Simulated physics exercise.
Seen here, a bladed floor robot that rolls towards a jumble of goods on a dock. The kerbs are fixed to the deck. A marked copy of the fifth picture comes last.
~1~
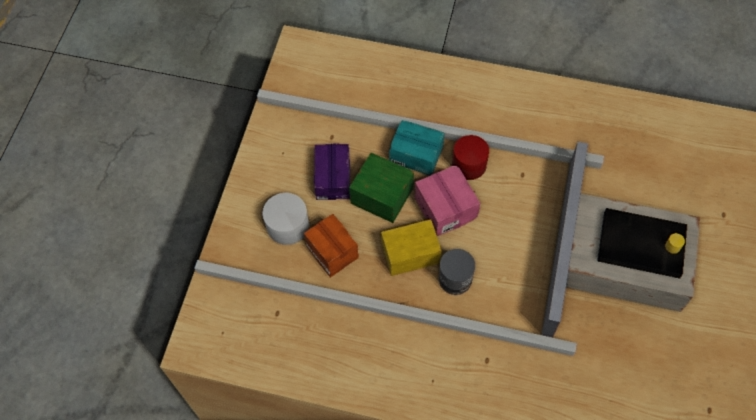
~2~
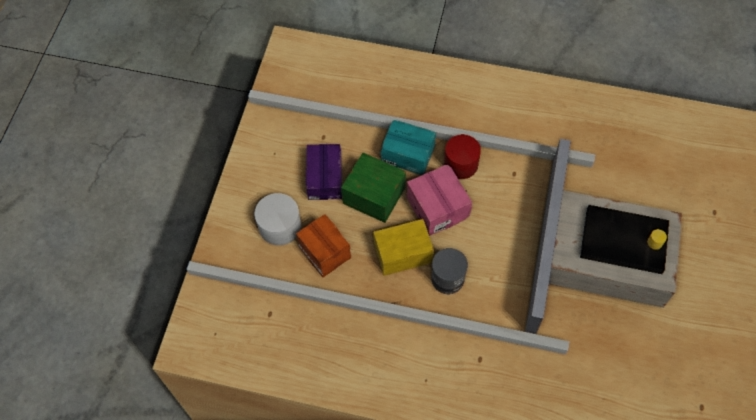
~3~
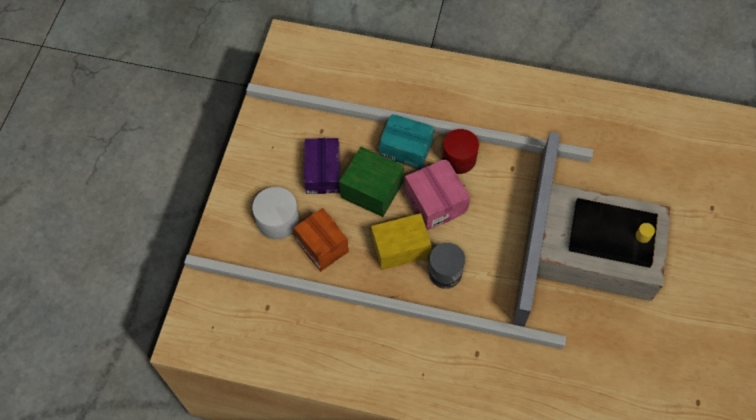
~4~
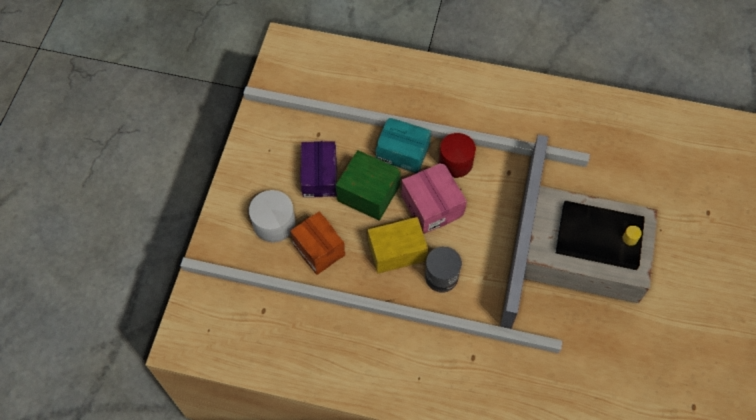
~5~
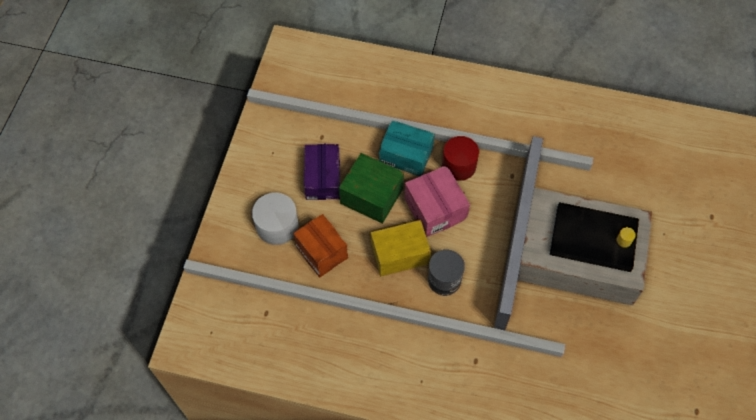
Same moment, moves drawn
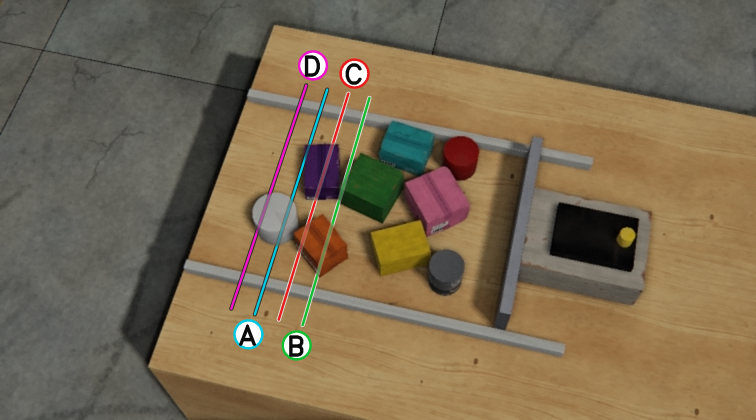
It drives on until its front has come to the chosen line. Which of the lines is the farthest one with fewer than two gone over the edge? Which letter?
It can go as far as A.
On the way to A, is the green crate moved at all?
Yes.
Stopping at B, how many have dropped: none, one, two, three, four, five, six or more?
In all, none.
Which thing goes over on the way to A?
It is the purple box.
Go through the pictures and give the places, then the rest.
Red canister (470, 158); grey pail (457, 273); white canister (286, 219), in the first frame.
Robot (619, 237); pink box (439, 200), in the second frame.
Robot (607, 230); yellow crate (402, 241), in the third frame.
Robot (594, 233); orange box (318, 243), in the fourth frame.
Robot (588, 235); red canister (460, 159); grey pail (446, 274); white canister (276, 219), in the fifth frame.
On the marked copy, A at (293, 195); B at (338, 204); C at (316, 199); D at (271, 190).
With A. Early on, robot (503, 217); purple box (314, 173); red canister (429, 149).
Further on, robot (419, 199); purple box (254, 150); white canister (267, 217).
At the end, robot (357, 186); purple box over the edge; green crate (234, 146); one fallen.
As for the rest, B is within the limit but short; C is within the limit but short; D drops four.
